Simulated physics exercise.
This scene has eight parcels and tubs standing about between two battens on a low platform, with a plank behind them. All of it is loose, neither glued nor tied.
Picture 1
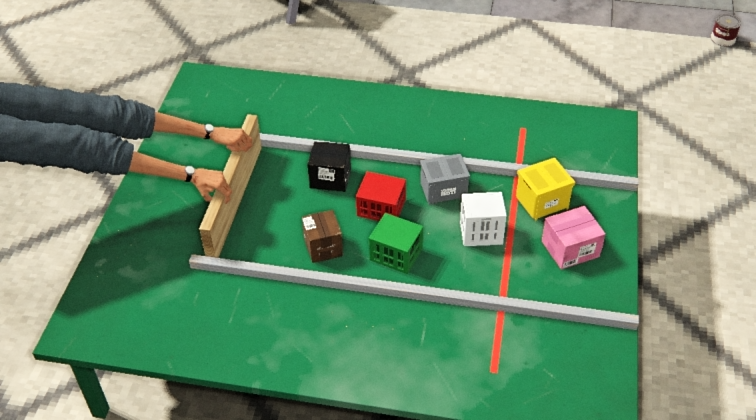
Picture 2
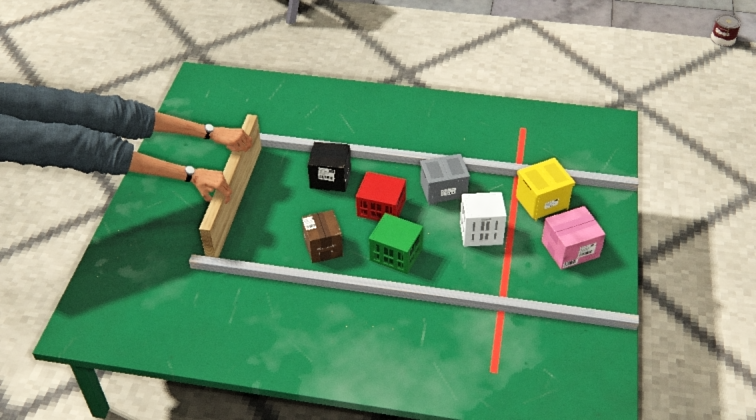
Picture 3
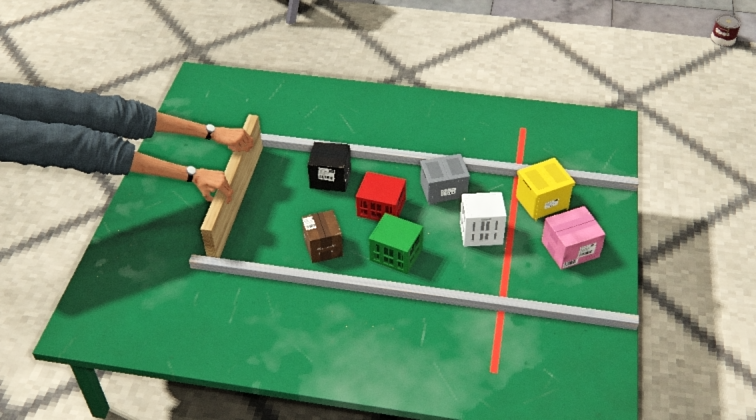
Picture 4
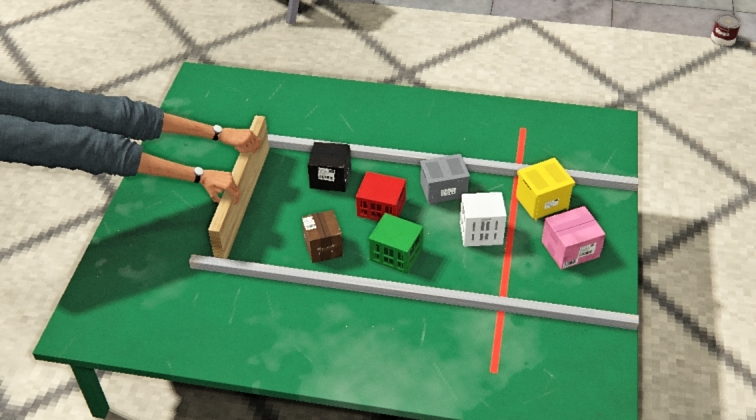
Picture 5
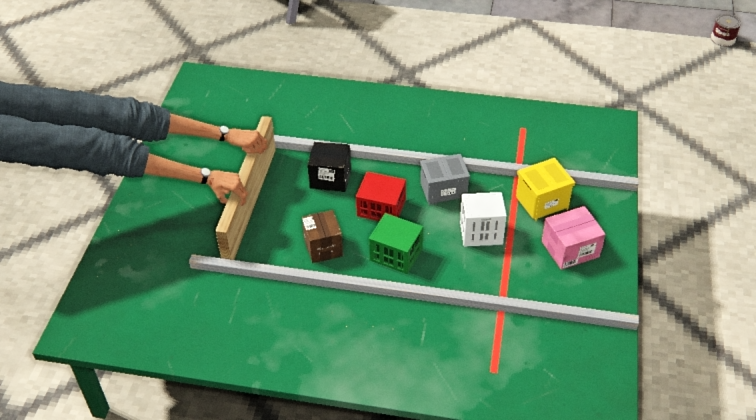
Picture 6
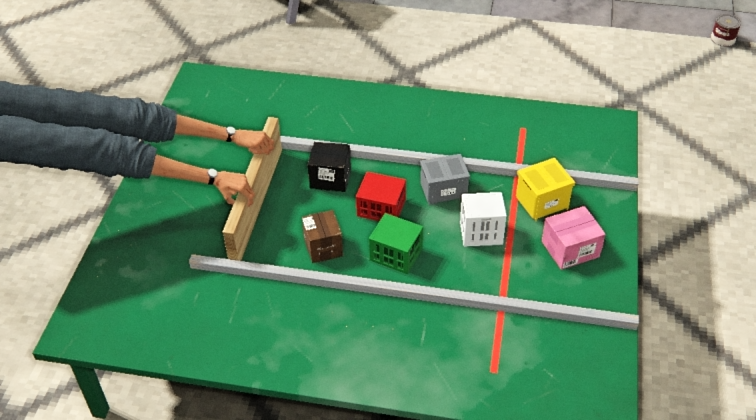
Two forearms in dark sleeves reach in from the left, hands gripping a wooden plank on a green table seen from above at an angle, over a patterned floor. Between two pale battens stand black, red, brown, green, grey and white boxes, with yellow and pink ones at the right by a red line. The hands slide the plank slightly rightward; the boxes and camera stay still.
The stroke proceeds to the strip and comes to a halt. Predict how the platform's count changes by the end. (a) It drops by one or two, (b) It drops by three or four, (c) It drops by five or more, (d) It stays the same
Option d: It stays the same.
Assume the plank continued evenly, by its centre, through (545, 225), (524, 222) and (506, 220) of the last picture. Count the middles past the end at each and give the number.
That makes 2, 0, 0.
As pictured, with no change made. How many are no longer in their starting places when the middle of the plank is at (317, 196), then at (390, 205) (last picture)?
Tally: First 2; then 5.
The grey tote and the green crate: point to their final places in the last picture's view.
Grey tote at about (575, 200), green crate at about (562, 268).
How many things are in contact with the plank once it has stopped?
It's 3.
Soon after, none off yet; pink parcel at rest near (573, 238); yellow tote at rest near (544, 190); white crate at rest near (483, 219).
In the end, the number that fall off is zero.
